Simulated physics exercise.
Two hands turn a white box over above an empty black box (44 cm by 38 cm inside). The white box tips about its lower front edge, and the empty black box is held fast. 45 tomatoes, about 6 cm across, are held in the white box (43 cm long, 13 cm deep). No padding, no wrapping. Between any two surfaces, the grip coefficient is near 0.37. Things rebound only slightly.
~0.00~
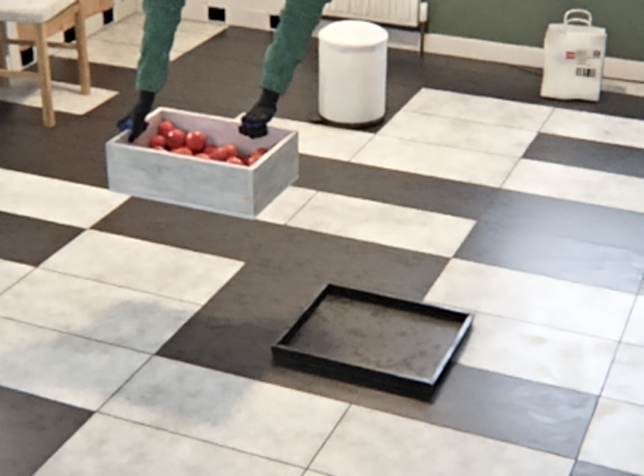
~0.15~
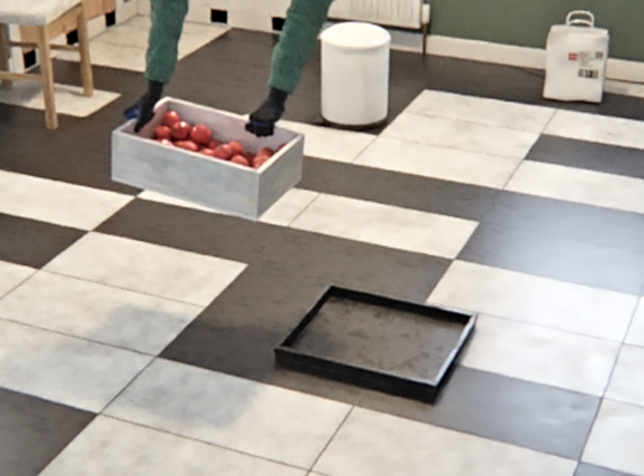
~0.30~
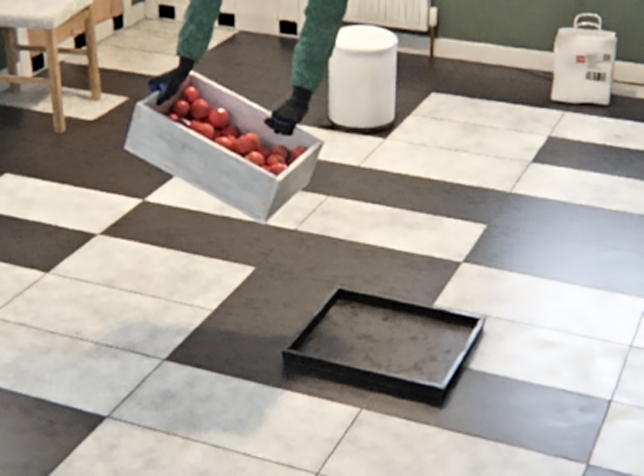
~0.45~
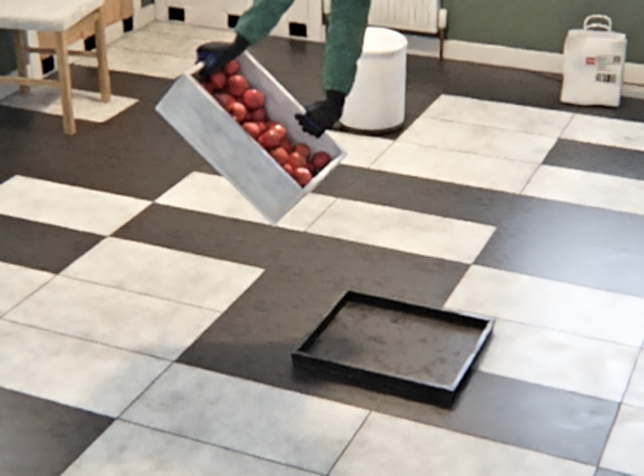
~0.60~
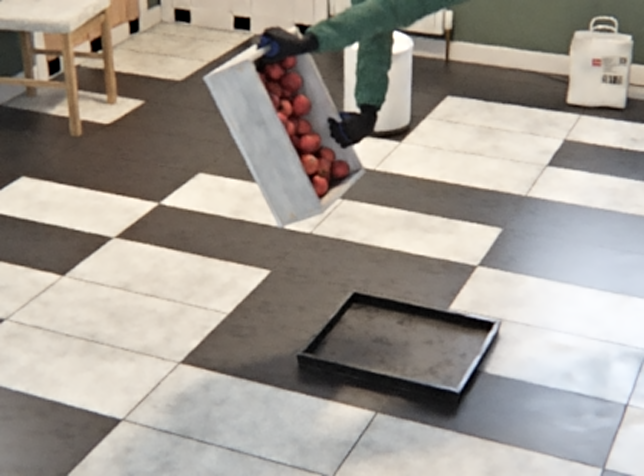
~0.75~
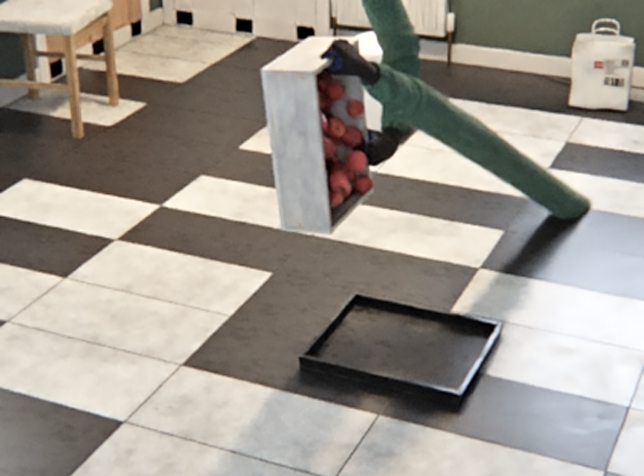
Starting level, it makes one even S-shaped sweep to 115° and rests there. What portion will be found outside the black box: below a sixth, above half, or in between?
My guess is no less than a sixth and no more than half ends outside the container.
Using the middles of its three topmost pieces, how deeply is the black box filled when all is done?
I'd put it near 3 cm.
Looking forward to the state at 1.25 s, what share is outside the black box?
I'd say near 30 per cent at that moment.
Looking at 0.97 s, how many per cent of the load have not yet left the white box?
That works out to some 60 percent of it.
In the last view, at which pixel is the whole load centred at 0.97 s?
Somewhere around pixel (355, 204) in the last view.
After 0.97 s, tilt 108°; 28 still in the white box, 1 in the black box, 2 outside the black box and 14 in the air.
After 1.25 s, tilt 115°; 3 still in the white box, 17 in the black box, 14 outside the black box and 11 in the air.
After 1.64 s, tilt 115°; 32 in the black box and 13 outside the black box.
When it is over (at 2.14 s), 32 in the black box and 13 outside the black box. Asked share, 13 of 45, 29 per cent.
